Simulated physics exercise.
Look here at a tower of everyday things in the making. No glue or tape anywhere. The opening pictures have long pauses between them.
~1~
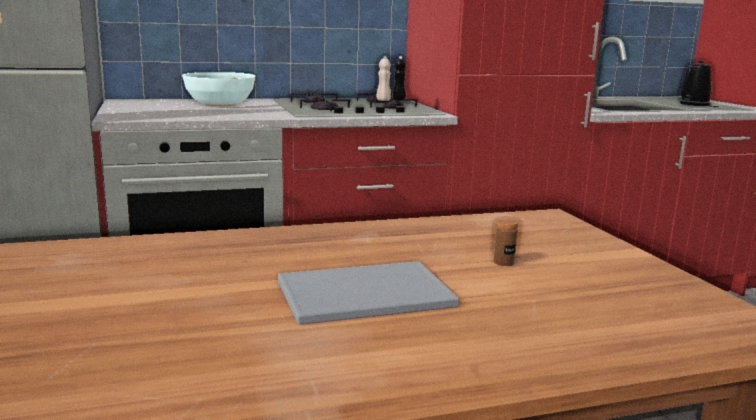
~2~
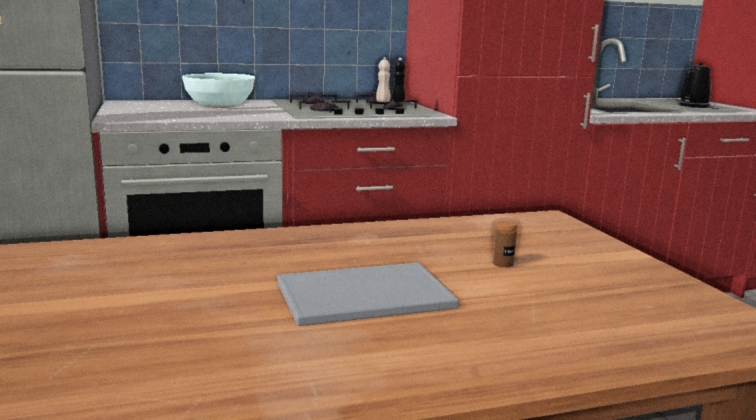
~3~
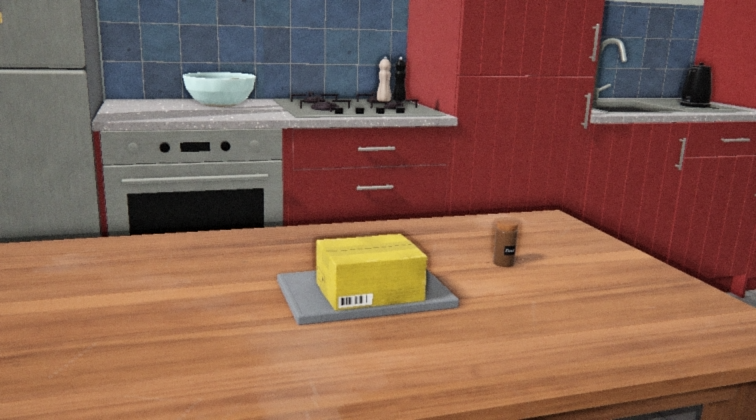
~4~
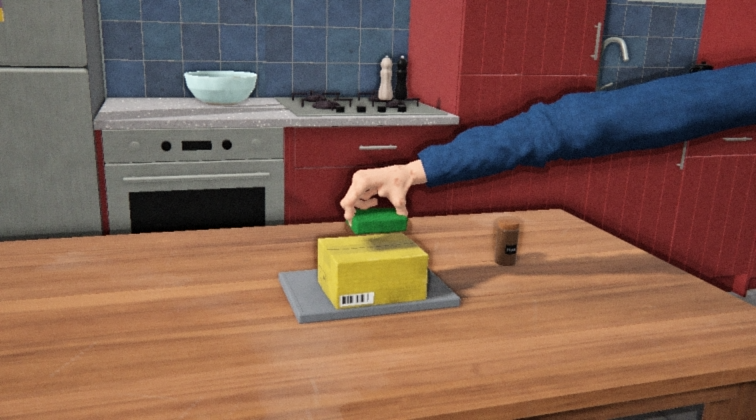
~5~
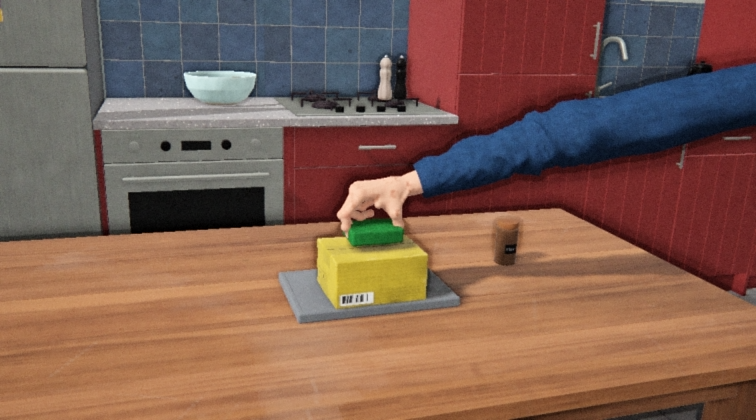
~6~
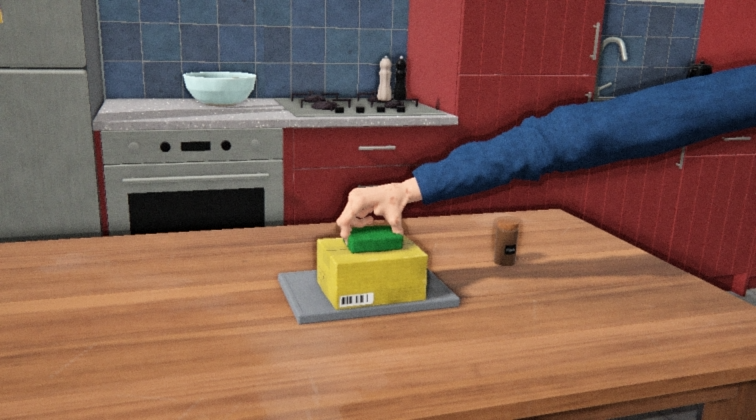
In a kitchen, a grey tray lay on a wooden table near a brown shaker, then a yellow box appeared on it, and a hand reached in from the right and lowered a green sponge onto the box.
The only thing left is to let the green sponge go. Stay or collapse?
It is going to stay in one piece.
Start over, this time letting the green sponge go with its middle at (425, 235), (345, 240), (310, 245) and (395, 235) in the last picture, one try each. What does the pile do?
On the first try the pile topples, on the second it remains standing, on the third it topples and on the fourth it remains standing.
Then, 0.30 s later than the last frame, all is still.
Then, 0.80 s later than the last frame, green sponge resting near (372, 239).
Then, 1.20 s later than the last frame, green sponge resting near (373, 239).
When it is over, all 4 as before. End places, in pixels of the last picture, green sponge near (373, 239). The pile holds.
